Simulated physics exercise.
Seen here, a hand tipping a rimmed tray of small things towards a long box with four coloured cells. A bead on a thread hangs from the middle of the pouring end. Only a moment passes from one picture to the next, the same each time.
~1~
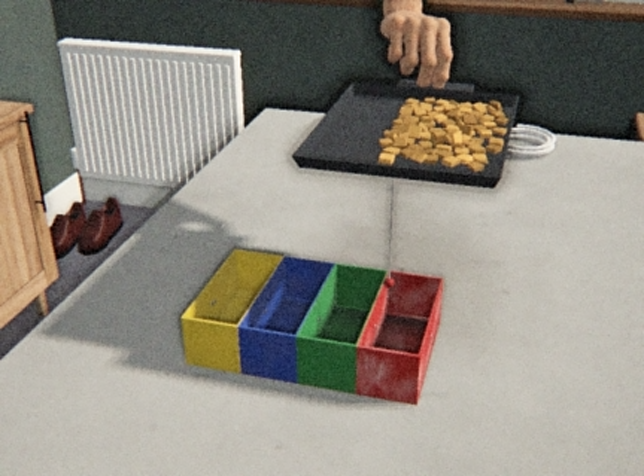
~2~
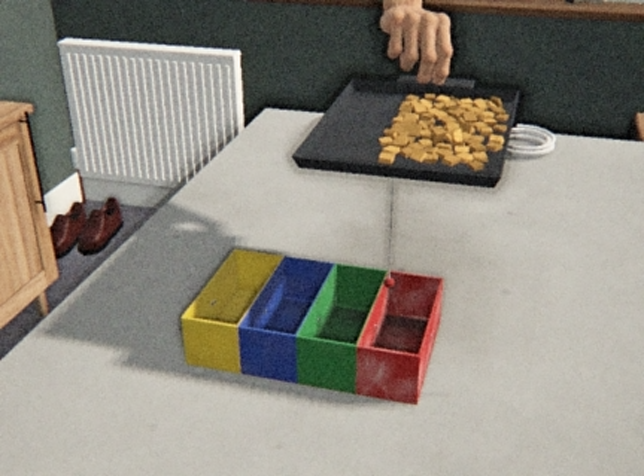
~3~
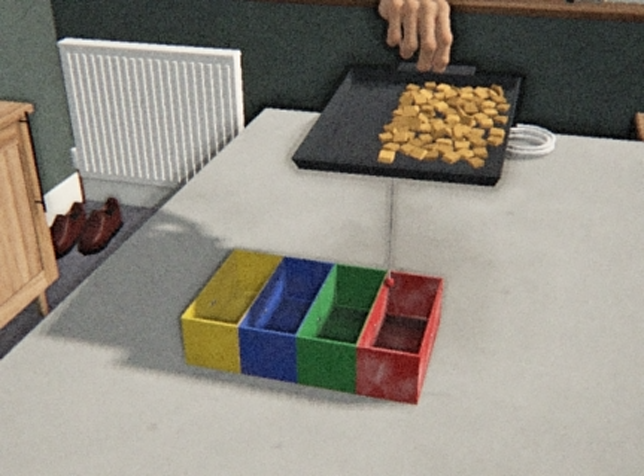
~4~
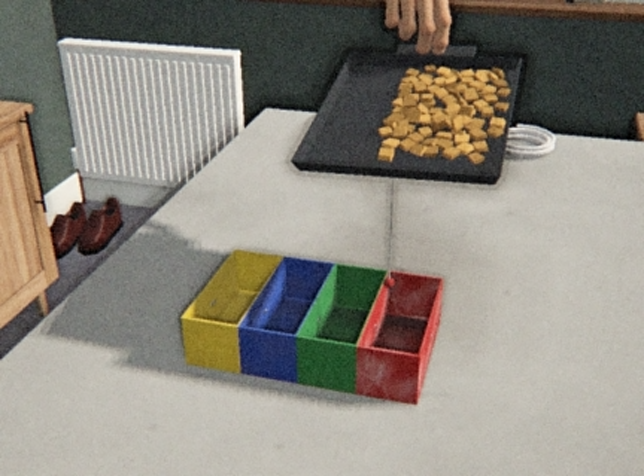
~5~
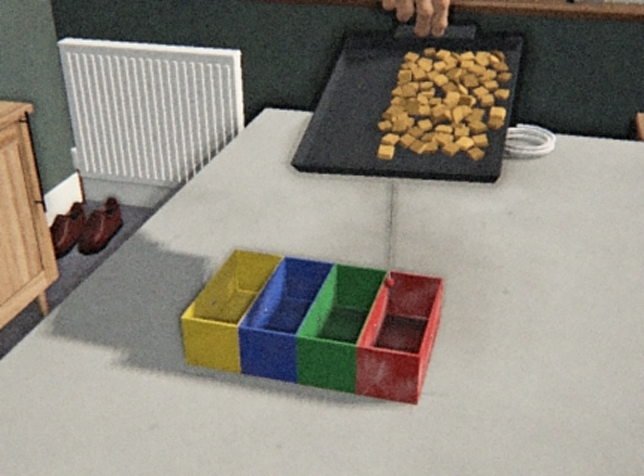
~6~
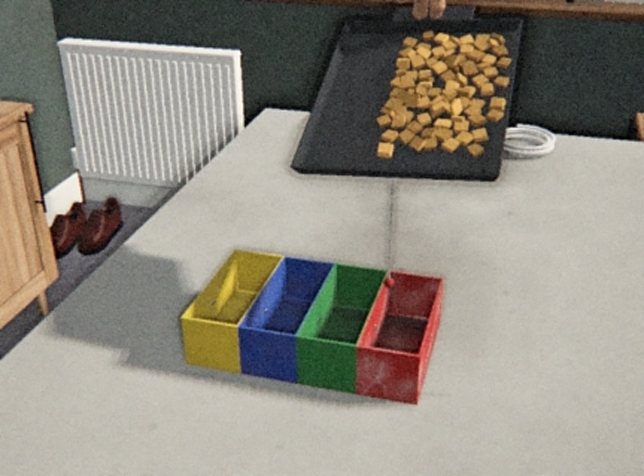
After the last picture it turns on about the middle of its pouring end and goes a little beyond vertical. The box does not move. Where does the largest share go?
The green one ends fullest.
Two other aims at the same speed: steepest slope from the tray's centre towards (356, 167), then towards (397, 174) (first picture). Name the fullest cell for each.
At the first place the cell in blue, at the second the cell in red.
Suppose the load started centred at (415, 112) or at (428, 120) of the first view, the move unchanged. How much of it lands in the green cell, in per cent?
About 30 and 40 per cent.
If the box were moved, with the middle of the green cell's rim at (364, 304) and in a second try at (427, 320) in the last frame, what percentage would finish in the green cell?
Roughly 30 per cent, and 20 per cent.
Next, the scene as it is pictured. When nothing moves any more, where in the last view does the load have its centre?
Near (336, 358).
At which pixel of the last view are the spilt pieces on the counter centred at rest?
Around (431, 397).
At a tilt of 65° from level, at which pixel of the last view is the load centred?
Around (384, 162).
Soon, tray tipped steeply; most on the tray; a small part falling or outside the box.
A while on, tray tipped past a quarter turn; a small part on the tray; about a third in the green cell; about a quarter in the blue cell; about a quarter in the red cell; a stray few in the yellow cell; about a quarter falling or outside the box.
Towards the end, tray tipped past a quarter turn; about a third in the green cell; about a quarter in the blue cell; about a quarter in the red cell; a stray few in the yellow cell; a small part falling or outside the box.
Finally, tray tipped past a quarter turn; about a third in the green cell; about a quarter in the blue cell; about a quarter in the red cell; a stray few in the yellow cell; a small part outside the box.
